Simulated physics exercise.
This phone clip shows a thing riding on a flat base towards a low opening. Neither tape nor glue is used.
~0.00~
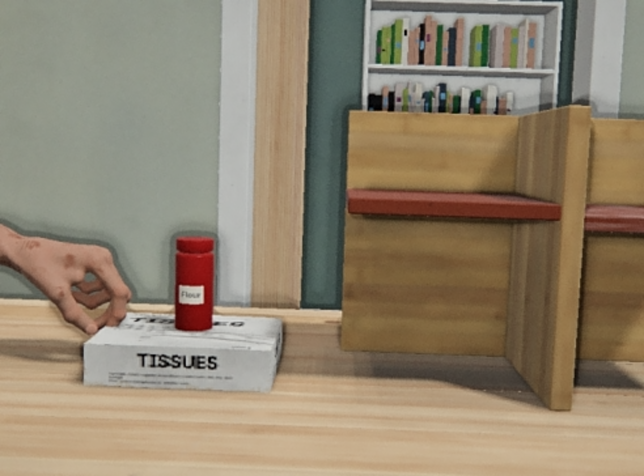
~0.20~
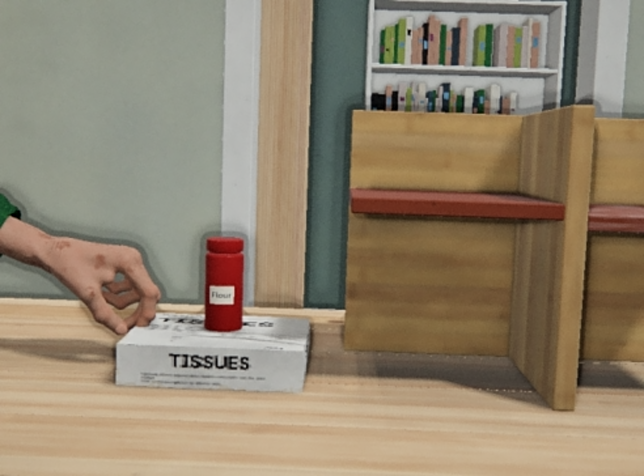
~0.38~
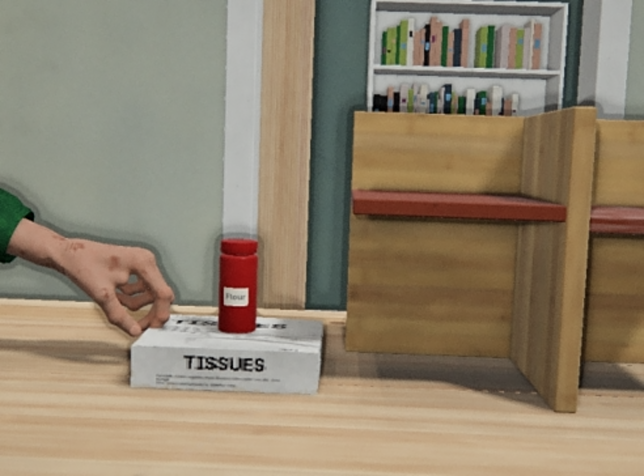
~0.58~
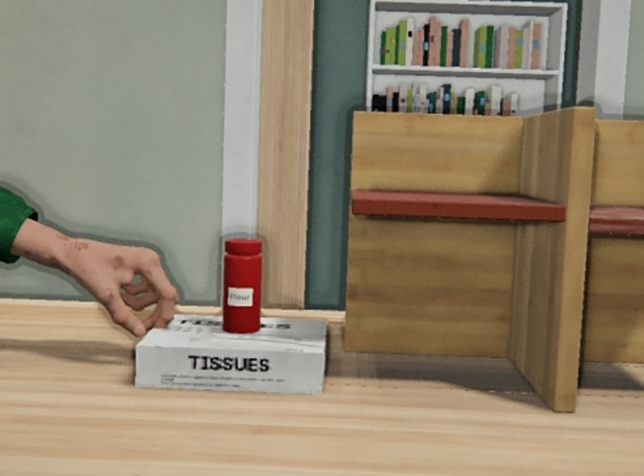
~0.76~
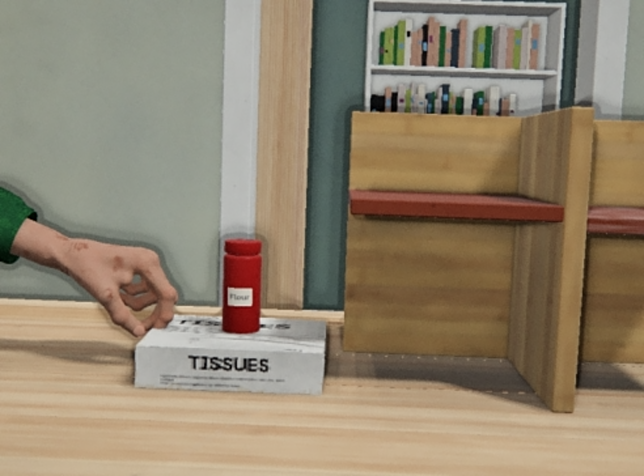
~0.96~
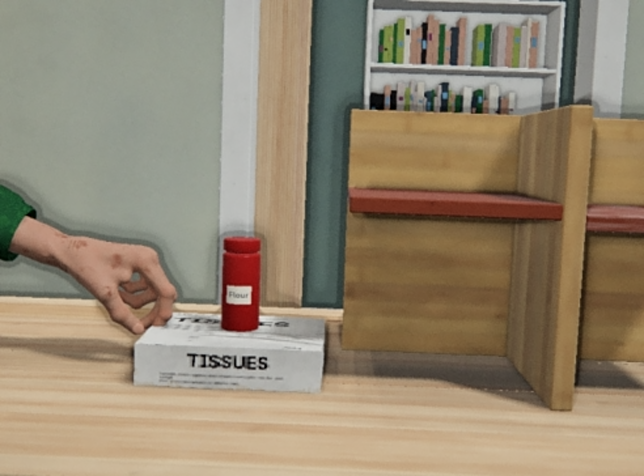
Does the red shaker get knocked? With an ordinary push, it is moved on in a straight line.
Goes in unharmed.
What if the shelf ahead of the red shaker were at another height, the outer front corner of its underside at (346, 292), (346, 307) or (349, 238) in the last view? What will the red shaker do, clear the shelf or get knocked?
One after another: It hits the shelf; hits the shelf; goes underneath.
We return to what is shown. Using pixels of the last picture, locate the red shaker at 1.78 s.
Predicted centre: Roughly (298, 287).
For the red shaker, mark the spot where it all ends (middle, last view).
End position, centre: Approx. (432, 292).
By 1.78 s, red shaker riding along near (298, 287).
By 2.54 s, red shaker riding along near (372, 290).
When it is over (3.5 s), the red shaker rides in untouched, near (432, 292).
